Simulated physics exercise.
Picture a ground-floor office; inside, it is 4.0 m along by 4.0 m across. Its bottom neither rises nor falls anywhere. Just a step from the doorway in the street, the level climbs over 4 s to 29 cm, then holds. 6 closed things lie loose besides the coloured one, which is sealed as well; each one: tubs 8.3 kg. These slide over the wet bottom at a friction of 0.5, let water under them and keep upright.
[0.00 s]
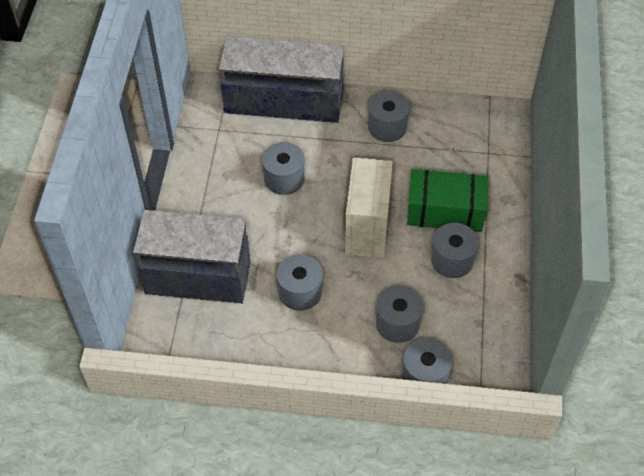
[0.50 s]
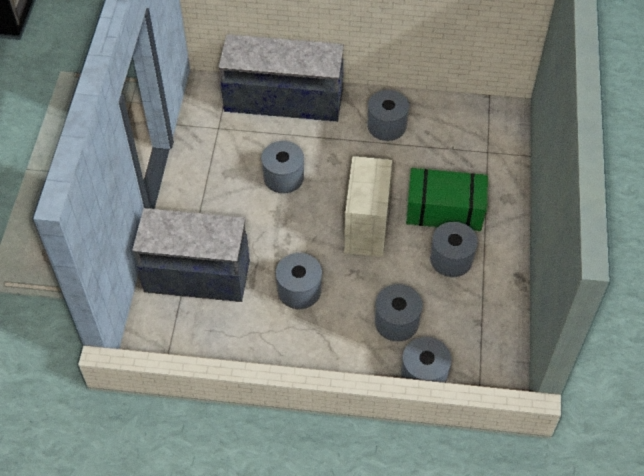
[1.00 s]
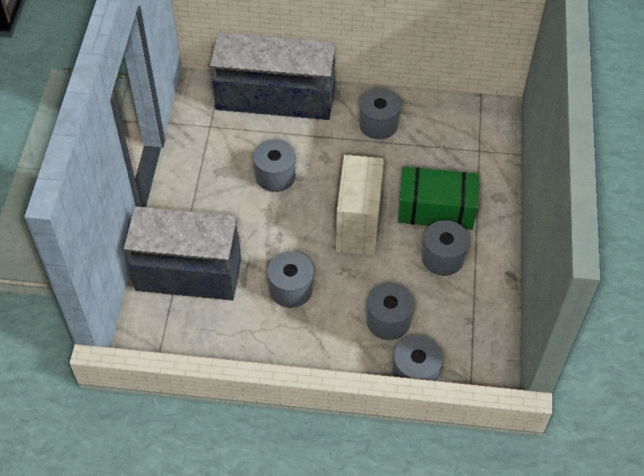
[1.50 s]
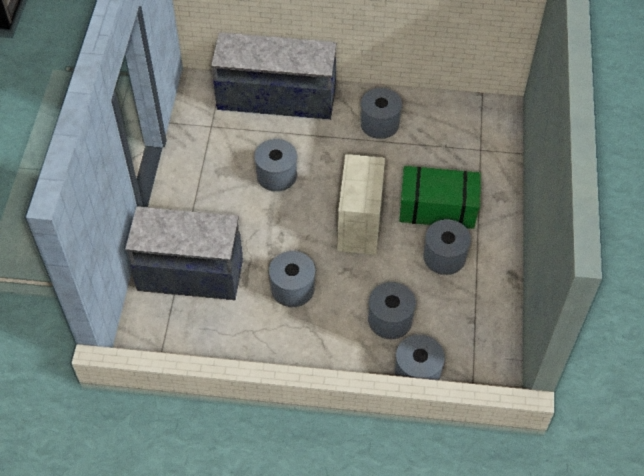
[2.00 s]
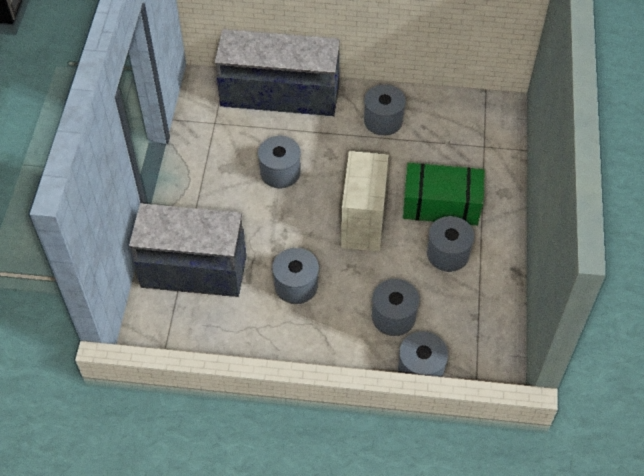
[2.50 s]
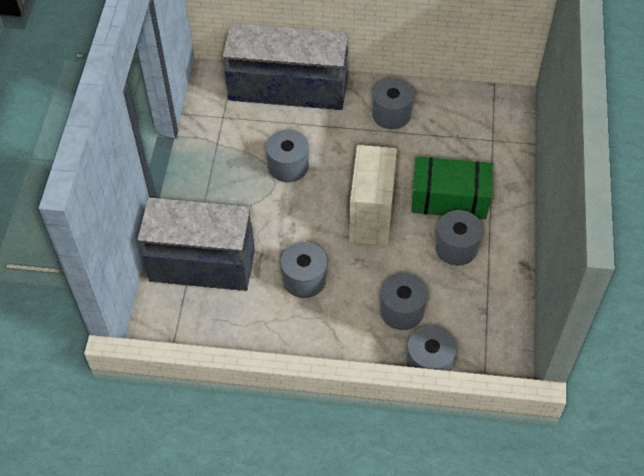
A ground-floor room with a pale stone floor, blue wall at left and grey-green wall at right, is seen from high above its low front wall. Two dark, stone-topped counters stand on the left and at the back, with six grey cylinders around a cream block and a black-banded green trunk. Greenish water covers the ground outside, then spreads thinly through the left doorway, while the furnishings stay put and the camera drifts slightly.
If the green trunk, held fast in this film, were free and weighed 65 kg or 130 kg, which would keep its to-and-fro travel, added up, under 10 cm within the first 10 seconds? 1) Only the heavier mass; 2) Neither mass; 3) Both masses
3, both masses.
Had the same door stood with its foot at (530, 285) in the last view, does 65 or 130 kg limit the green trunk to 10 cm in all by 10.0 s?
Result: Lighter option suffices.
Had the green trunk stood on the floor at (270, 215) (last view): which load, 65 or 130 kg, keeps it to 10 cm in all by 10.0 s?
So both weights work.
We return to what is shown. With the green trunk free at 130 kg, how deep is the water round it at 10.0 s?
Something like 12 centimetres.
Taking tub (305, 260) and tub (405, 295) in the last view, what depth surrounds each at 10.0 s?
Some 7 cm at the first, some 16 cm at the second.
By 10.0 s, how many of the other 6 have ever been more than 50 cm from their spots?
By my tally, 4.
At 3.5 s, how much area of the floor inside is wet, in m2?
3.5 m2.
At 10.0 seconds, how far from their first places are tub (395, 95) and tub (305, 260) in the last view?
150 cm, 50 cm.
After 3.5 s the green trunk would be 0 cm from its start with 65 kg and 0 cm from its start with 130 kg; 0 cm of water round it then.
After 4.5 s the green trunk would be 0 cm from its start with 65 kg and 0 cm from its start with 130 kg; 0 cm of water round it then.
After 7.0 s the green trunk would be 0 cm from its start with 65 kg and 0 cm from its start with 130 kg; 5 cm of water round it then.
After 10.0 s the green trunk would be 0 cm from its start with 65 kg and 0 cm from its start with 130 kg; 12 cm of water round it then.
